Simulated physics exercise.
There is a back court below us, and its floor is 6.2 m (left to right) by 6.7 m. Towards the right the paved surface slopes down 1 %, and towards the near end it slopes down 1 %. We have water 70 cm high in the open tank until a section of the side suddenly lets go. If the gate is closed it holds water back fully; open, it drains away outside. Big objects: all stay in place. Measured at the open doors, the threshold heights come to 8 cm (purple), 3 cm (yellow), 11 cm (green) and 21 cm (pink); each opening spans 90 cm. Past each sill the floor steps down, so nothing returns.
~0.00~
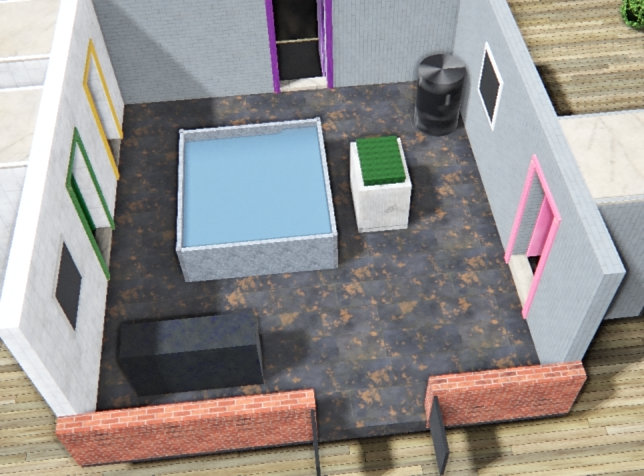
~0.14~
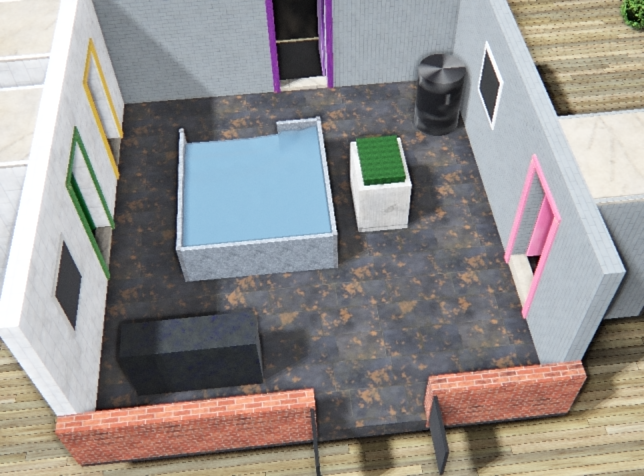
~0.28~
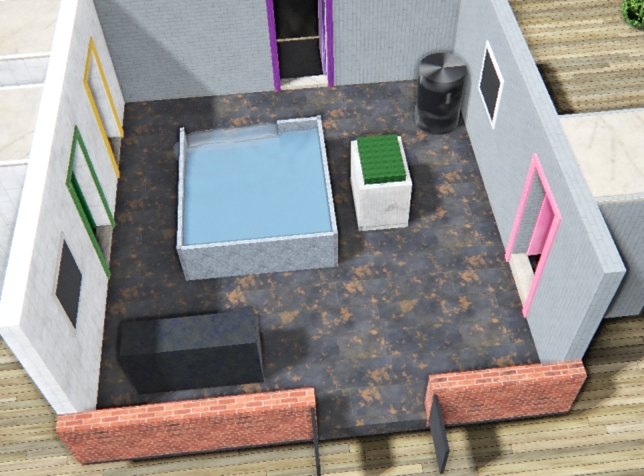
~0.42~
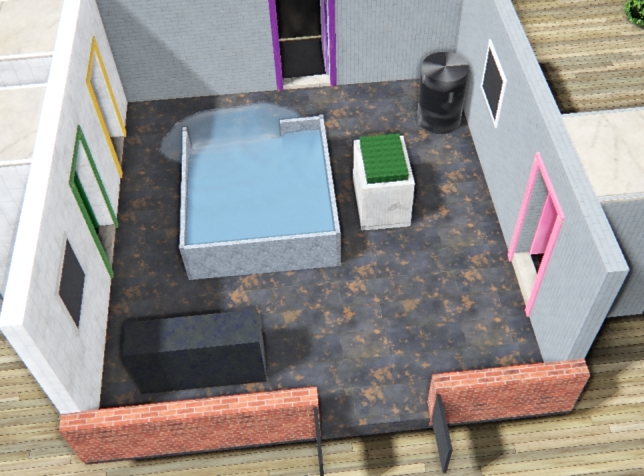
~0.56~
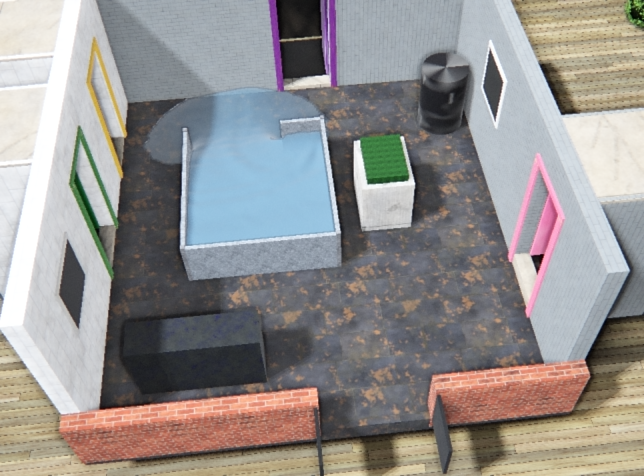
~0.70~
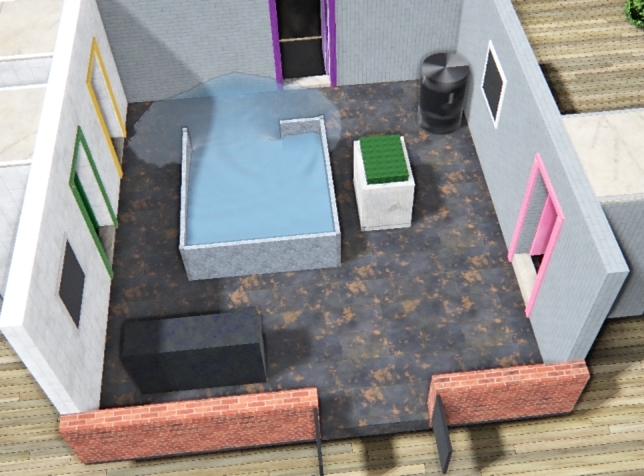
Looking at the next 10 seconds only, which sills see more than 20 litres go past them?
At the purple door the inflow will be out of bounds; at the yellow door the inflow will be out of bounds; at the green door the inflow will be within bounds; at the pink door the inflow will be within bounds.
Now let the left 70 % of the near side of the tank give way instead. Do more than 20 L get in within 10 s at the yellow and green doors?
At the yellow door the limit is surpassed; at the green door it is not exceeded.
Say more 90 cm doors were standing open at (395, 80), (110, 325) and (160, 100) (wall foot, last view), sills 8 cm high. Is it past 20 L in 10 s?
First doorway gets there, second falls short, third gets there.
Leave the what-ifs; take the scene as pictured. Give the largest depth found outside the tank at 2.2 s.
Some 52 cm deep.
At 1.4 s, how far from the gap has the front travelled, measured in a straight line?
That comes to near 3.2 m out.
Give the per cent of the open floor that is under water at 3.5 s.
I'd guess around 55 %.
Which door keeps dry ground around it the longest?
Pink.
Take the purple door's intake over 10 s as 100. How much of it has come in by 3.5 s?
Share by then: ~ 70 %.
After 1.4 s water covers 15 % of the floor and is deepest (49 cm) near (223, 101); purple door 20 cm at the sill, 21 L in, yellow door 4 cm at the sill, 0 L in, green door not reached, pink door not reached.
After 2.2 s water covers 30 % of the floor and is deepest (52 cm) near (128, 108); purple door 20 cm at the sill, 65 L in, yellow door 15 cm at the sill, 12 L in, green door not reached, pink door not reached.
After 3.5 s water covers 55 % of the floor and is deepest (38 cm) near (457, 108); purple door 15 cm at the sill, 118 L in, yellow door 17 cm at the sill, 123 L in, green door 6 cm at the sill, 0 L in, pink door not reached.
After 6.0 s water covers 90 % of the floor and is deepest (22 cm) near (418, 111); purple door 12 cm at the sill, 157 L in, yellow door 13 cm at the sill, 281 L in, green door 5 cm at the sill, 0 L in, pink door 7 cm at the sill, 0 L in.
After 10.0 s water covers 100 % of the floor and is deepest (18 cm) near (482, 266); purple door 9 cm at the sill, 167 L in, yellow door 7 cm at the sill, 382 L in, green door 3 cm at the sill, 0 L in, pink door 15 cm at the sill, 0 L in.
